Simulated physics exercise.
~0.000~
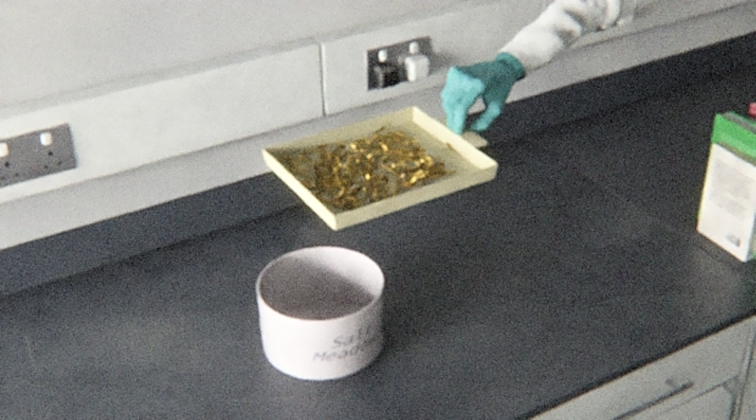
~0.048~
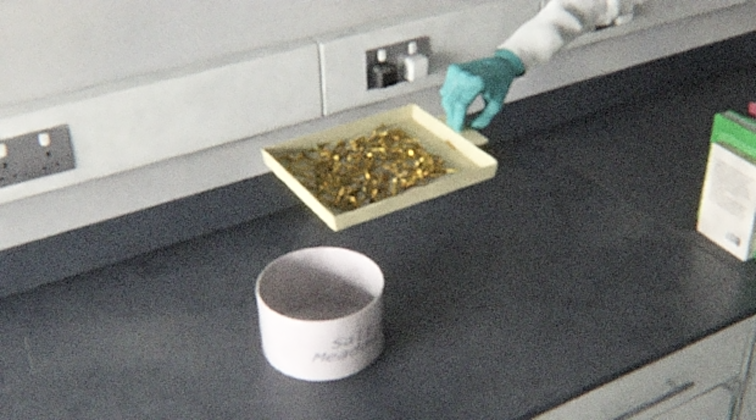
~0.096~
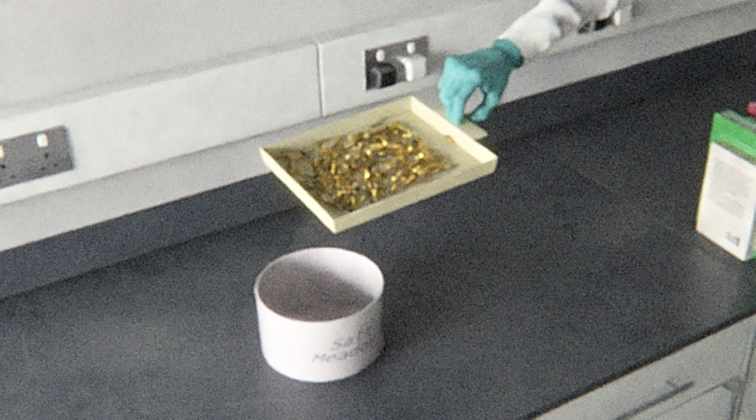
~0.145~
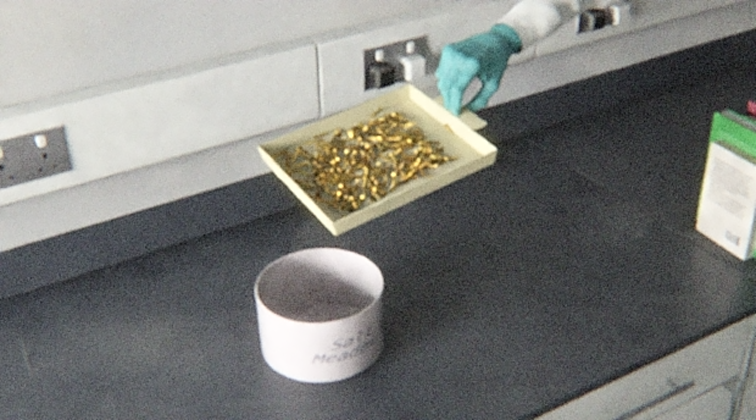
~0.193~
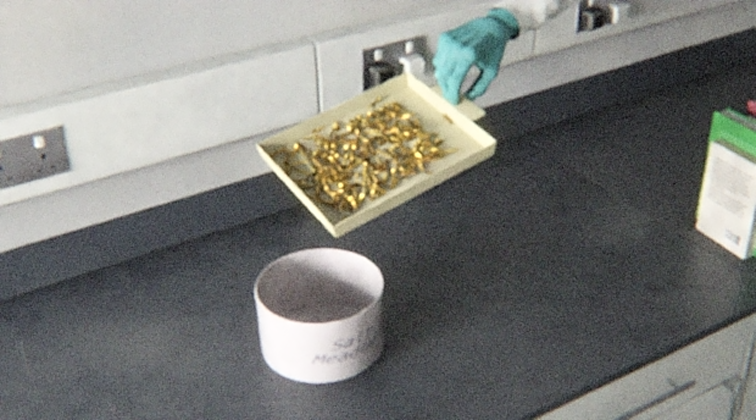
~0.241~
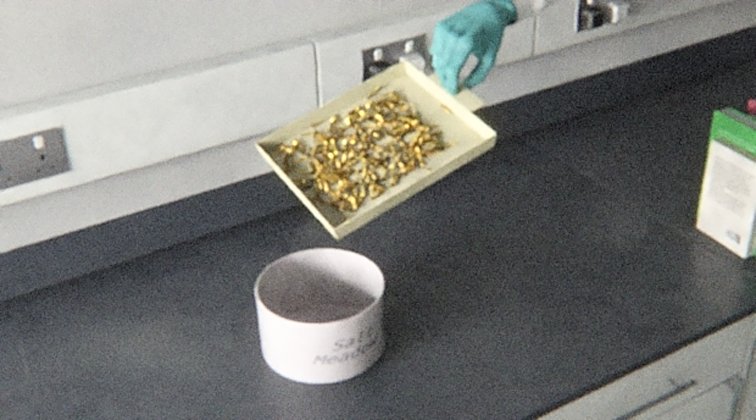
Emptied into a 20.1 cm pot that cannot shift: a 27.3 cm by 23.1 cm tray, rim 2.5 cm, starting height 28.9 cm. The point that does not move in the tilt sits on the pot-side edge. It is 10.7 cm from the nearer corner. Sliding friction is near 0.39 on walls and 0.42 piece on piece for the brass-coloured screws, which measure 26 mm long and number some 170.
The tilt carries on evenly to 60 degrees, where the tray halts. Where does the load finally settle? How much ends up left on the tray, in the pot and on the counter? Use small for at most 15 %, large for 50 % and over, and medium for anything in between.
Left on the tray - large, pot - small, counter - medium.
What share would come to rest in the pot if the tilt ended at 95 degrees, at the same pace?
It would be near 25 per cent.
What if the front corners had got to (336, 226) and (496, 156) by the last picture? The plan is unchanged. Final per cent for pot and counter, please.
In the pot: 0 per cent; on the counter: 10 per cent.
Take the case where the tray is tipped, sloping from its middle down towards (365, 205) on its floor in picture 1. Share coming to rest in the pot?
The share would be about 0 percent.
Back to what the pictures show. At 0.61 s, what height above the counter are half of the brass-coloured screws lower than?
Roughly 32 centimetres, more or less.
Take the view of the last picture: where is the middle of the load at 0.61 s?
Near (330, 187).
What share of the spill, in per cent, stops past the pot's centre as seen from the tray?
Around 100 per cent, give or take.
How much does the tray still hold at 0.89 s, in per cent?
Close to 80 in a hundred.
Then, at 0.47 s, tilt 40 degrees; the tray holds 100 %, the pot 0 %.
After 0.61 s, tilt 53 degrees; the tray holds 100 %, the pot 0 %.
Then, at 0.89 s, tilt 60 degrees; the tray holds 80 %, the pot 0 %.
In the end, at 2.0 s, tray 75 %, pot 0 %, counter 25 %.
